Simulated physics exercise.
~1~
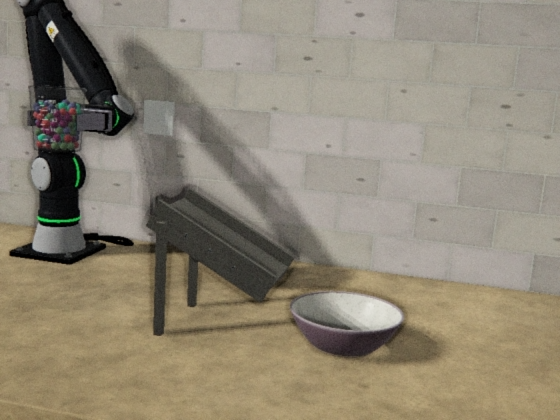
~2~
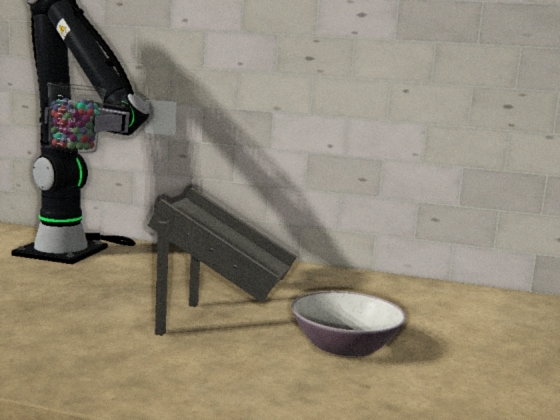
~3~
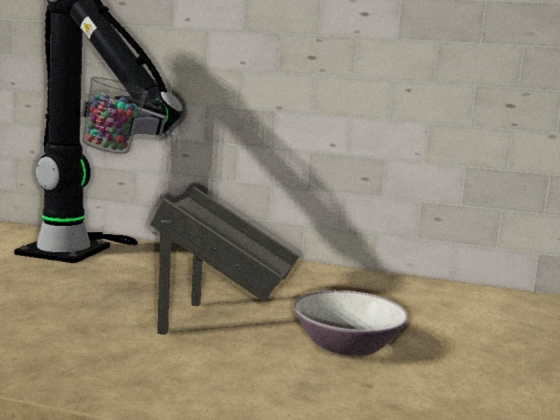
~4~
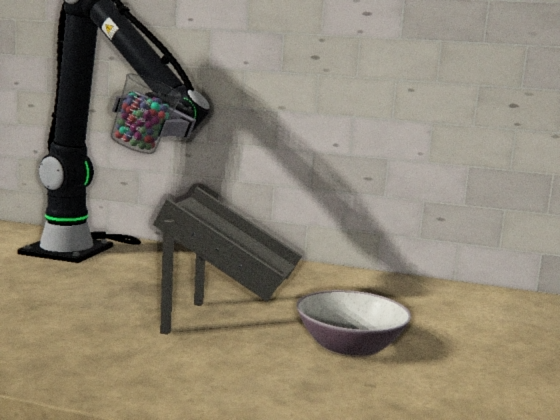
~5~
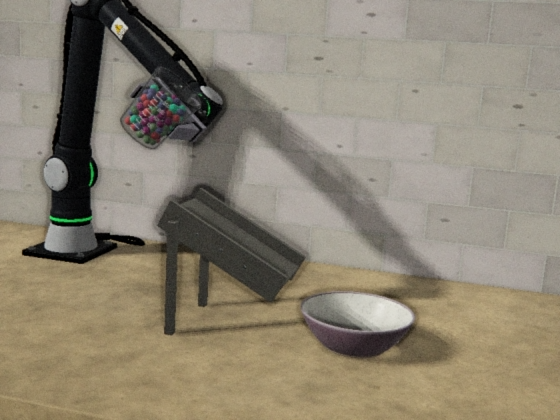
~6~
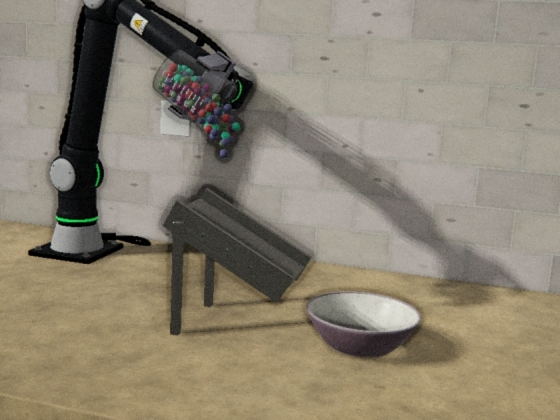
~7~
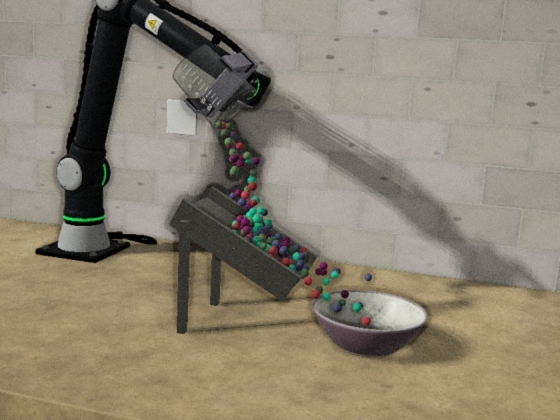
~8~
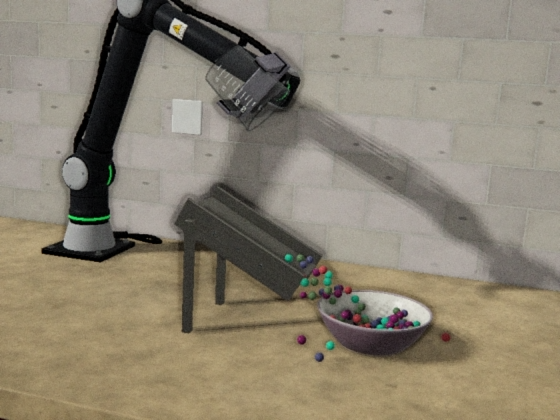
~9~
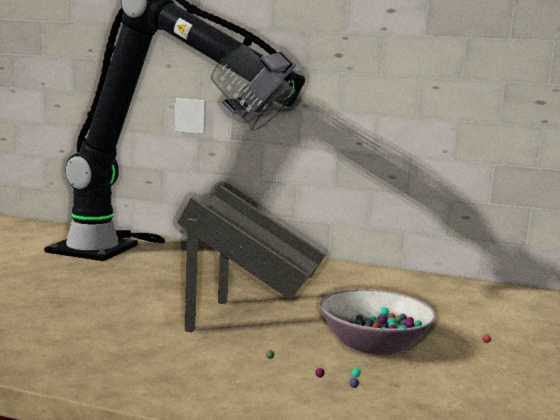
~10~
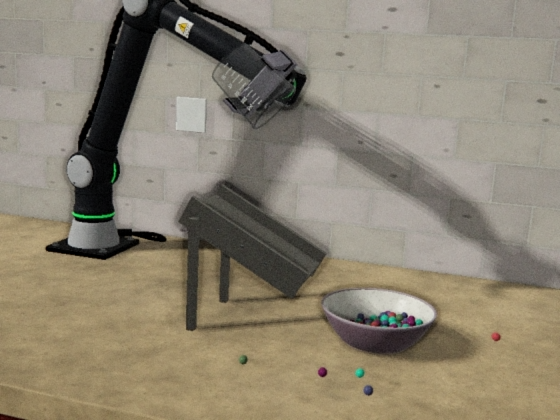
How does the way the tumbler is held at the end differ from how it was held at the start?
At the start the robot arm holds the tumbler upright and full of sweets. By the end it is held upside down above the chute, emptied out.
